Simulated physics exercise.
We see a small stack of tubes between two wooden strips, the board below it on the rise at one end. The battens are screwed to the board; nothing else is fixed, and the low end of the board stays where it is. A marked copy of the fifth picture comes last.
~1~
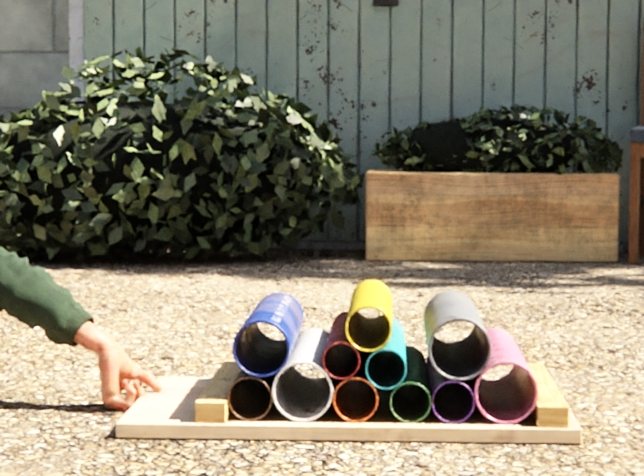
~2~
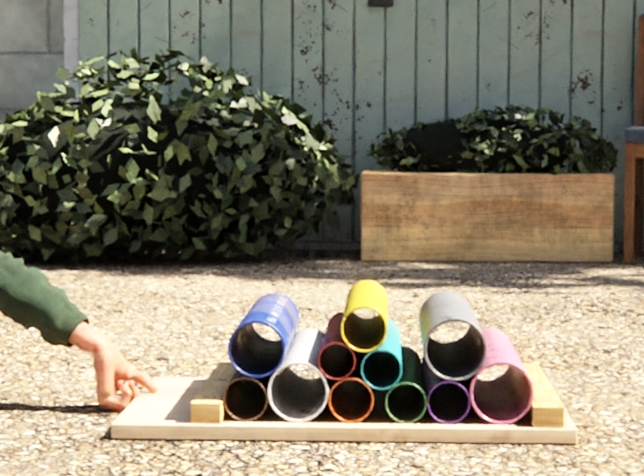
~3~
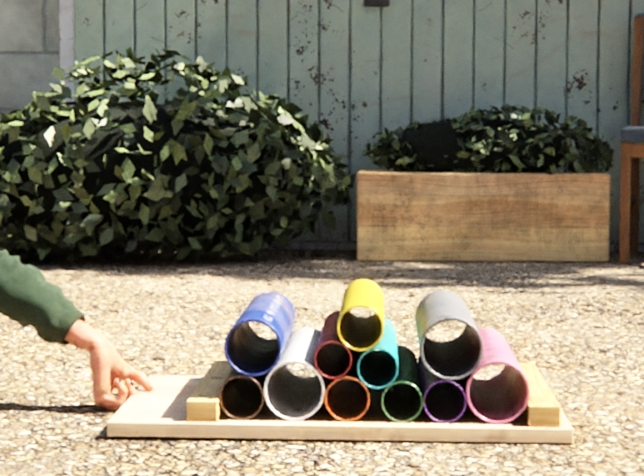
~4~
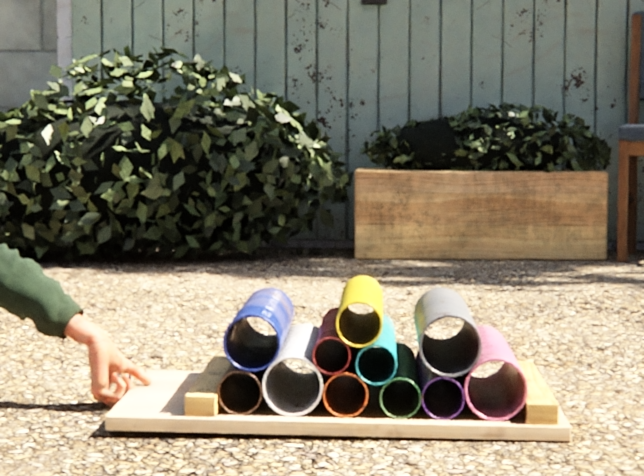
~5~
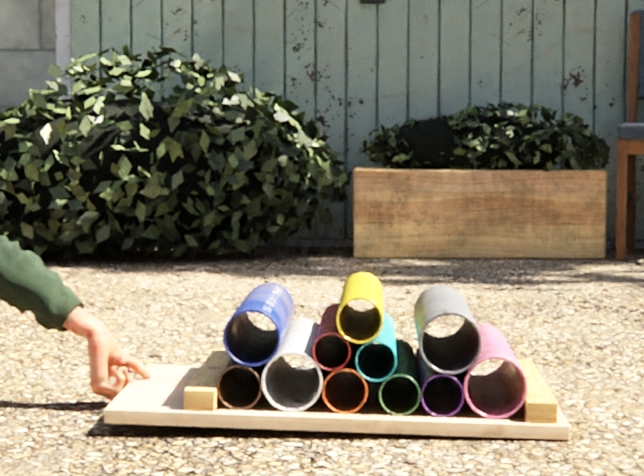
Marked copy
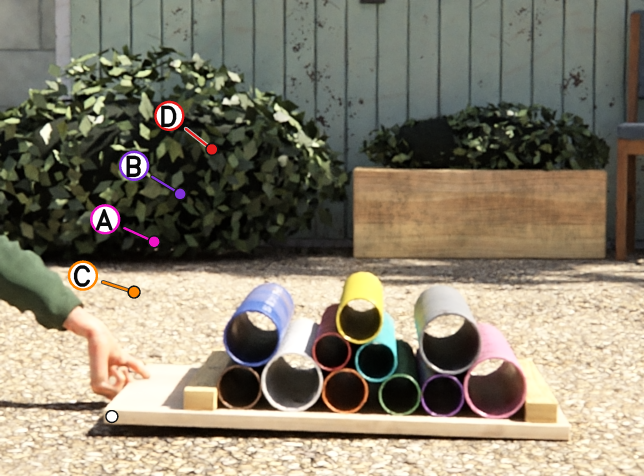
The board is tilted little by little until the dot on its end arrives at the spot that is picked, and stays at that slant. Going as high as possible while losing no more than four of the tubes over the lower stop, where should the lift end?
No higher than D.
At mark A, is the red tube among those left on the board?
Yes.
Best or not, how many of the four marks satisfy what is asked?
Four of them.
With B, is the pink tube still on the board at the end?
The pink tube: Yes.
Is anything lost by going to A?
No.
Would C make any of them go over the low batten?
No.
On the marked copy, A at (154, 242); B at (180, 194); C at (134, 292); D at (212, 149); the white dot at (112, 417).
Following D. Soon after the start, board at 22°.
Later, board at 38°.
In the end, board at 38°, three over the low batten (grey, turquoise, yellow).
As for the rest, A none over the low batten; B none over the low batten; C none over the low batten.
